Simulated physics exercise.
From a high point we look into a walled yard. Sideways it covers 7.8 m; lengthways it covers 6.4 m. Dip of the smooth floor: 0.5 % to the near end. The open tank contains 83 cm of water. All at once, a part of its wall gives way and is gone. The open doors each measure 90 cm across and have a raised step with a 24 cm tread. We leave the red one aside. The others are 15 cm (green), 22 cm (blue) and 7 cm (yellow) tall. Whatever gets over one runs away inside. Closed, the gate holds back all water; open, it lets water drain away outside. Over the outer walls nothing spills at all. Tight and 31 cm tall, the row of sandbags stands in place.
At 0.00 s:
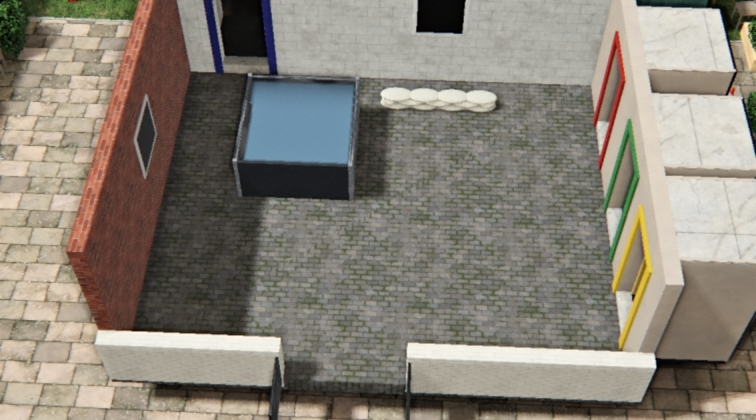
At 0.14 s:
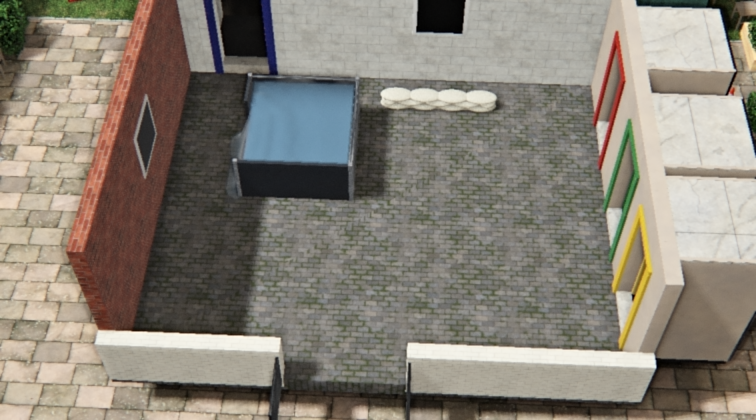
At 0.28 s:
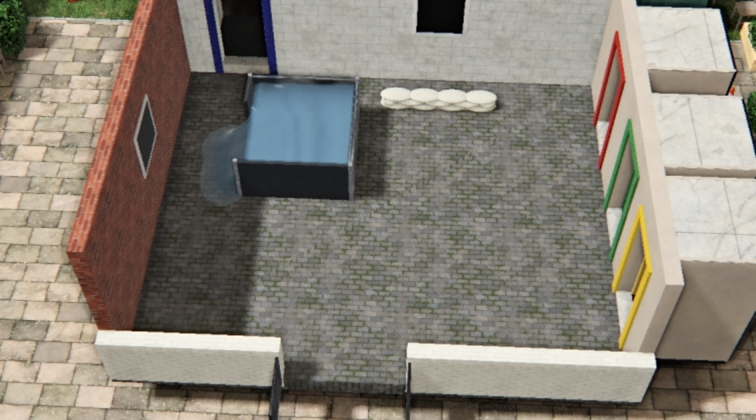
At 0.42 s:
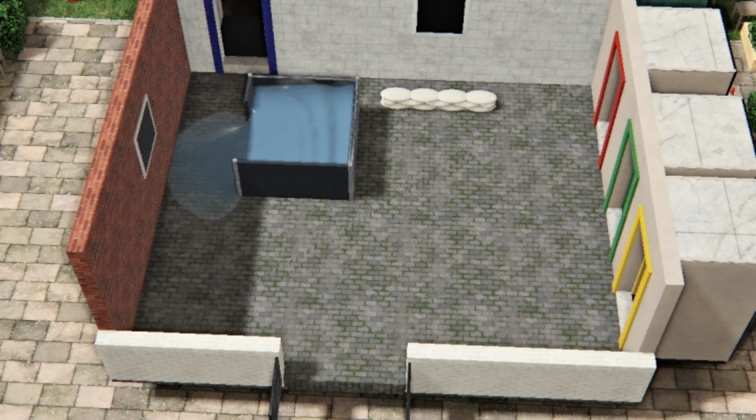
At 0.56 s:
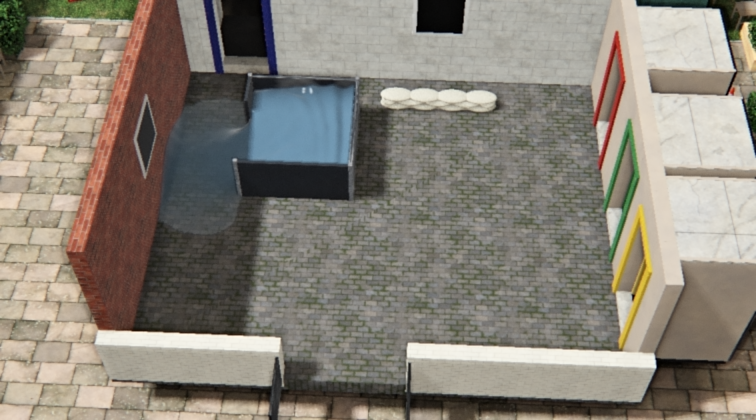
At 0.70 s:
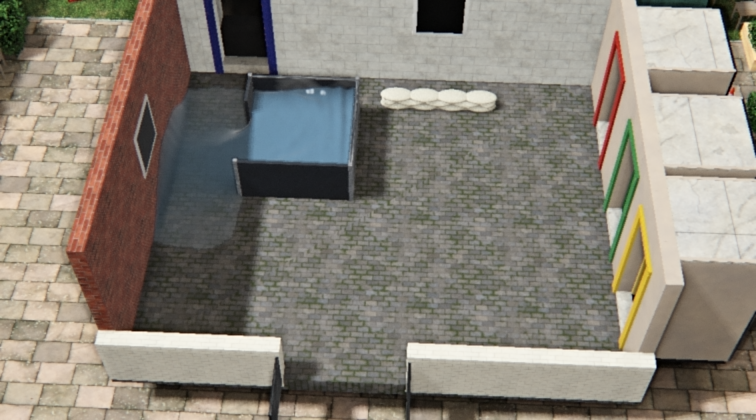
In a walled yard, water pours from the tank's open left side and spreads along the brick wall.
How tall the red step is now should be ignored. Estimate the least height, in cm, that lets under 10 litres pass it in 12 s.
I would say 6 cm.
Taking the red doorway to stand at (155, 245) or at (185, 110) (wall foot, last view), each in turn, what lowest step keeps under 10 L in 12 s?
First place around 19 cm, second around 25 cm.
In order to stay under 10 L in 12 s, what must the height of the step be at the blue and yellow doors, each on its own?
Close to 24 cm (blue) and close to 9.5 cm (yellow).
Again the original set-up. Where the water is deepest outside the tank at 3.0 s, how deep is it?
Max depth: Near 34 cm.
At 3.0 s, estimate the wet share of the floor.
Near 35 per cent of the open floor.
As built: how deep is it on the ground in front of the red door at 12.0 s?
A ruler would read roughly 5.0 cm.
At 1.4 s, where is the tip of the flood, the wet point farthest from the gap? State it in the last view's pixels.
At about (129, 349).
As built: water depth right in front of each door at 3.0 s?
At the red door the depth is 0 cm, at green 0 cm, at blue 24 cm and at yellow 0 cm.
After 1.4 s water covers 15 % of the floor, deepest (57 cm) near (180, 166); it has not reached the red door.
After 3.0 s water covers 35 % of the floor, deepest (34 cm) near (127, 359); it has not reached the red door.
After 12.0 s water covers 95 % of the floor, deepest (11 cm) near (483, 374); 5 cm at the red door, 0 litres in over its 15 cm step.
At the red door as built, the water arrived by 4.8 s and peaked near 9 cm at 7.0 s.
Run again over the same 12 s with other heights there, 16 litres in over 5 cm, 5 litres over 7 cm. The limit of 10 litres is kept from about 6 cm up.
